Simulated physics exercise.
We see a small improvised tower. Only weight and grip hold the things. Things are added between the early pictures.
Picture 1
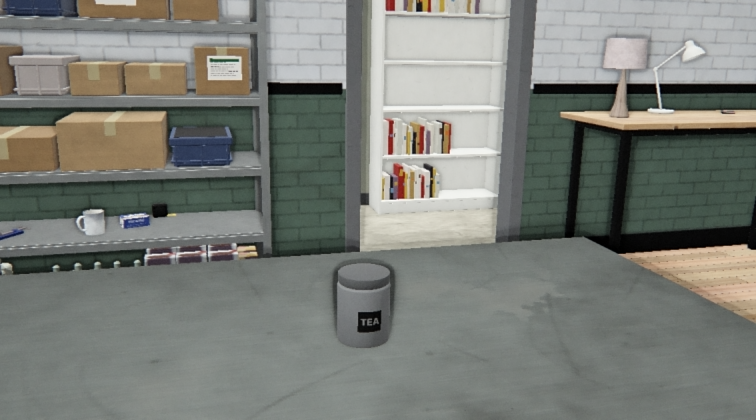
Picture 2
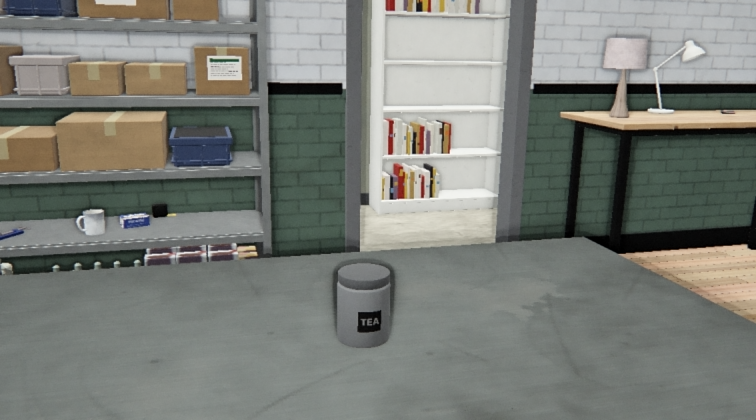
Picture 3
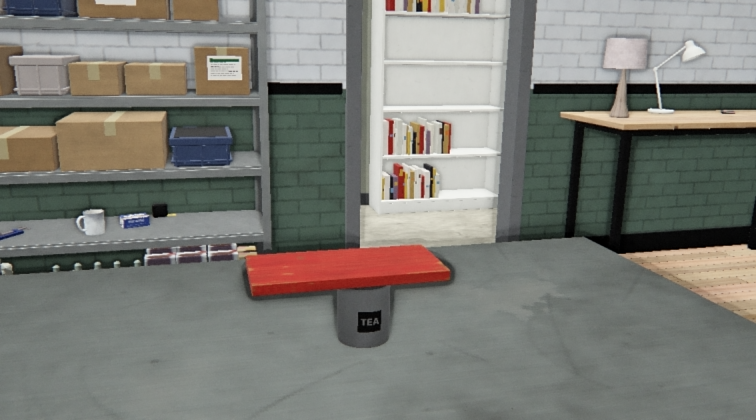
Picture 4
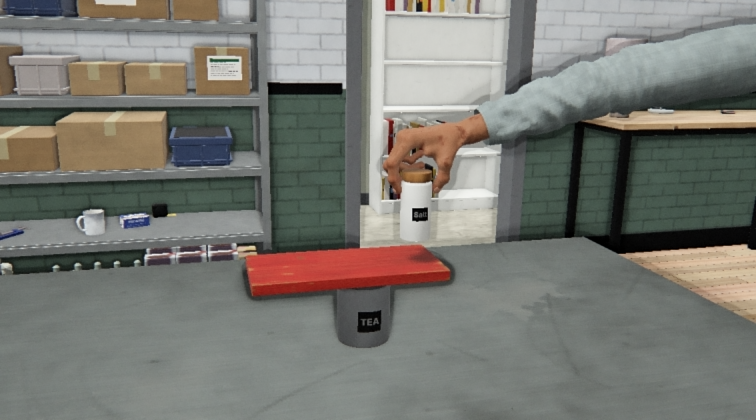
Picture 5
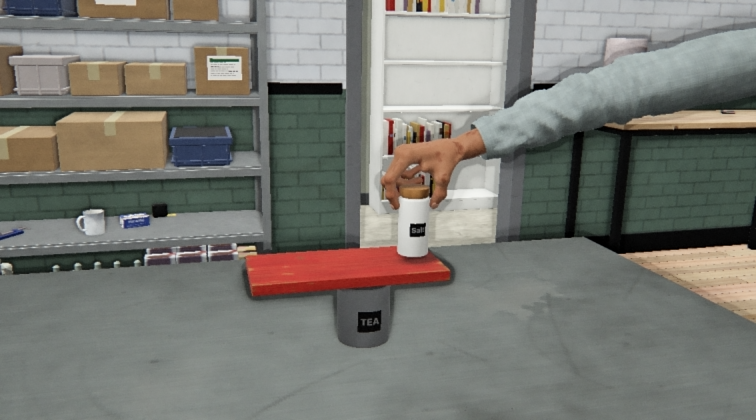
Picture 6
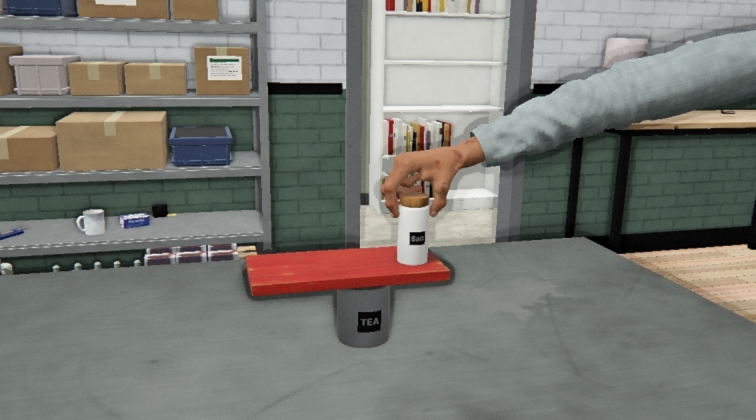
In a storage room, a gray tea canister stood on a table, a red board appeared across its top, and then a hand lowered a white shaker onto the board's right side, still gripping it.
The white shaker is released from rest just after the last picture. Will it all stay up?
Outcome: The stack keeps its balance.
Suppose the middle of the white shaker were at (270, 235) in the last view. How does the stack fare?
Then it gives way.
Then, 0.60 s later than the last frame, all is still.
Then, 1.30 s later than the last frame, white shaker resting near (413, 229).
When it is over, all 3 as before. End places, in pixels of the last picture, white shaker near (414, 229). The stack holds.
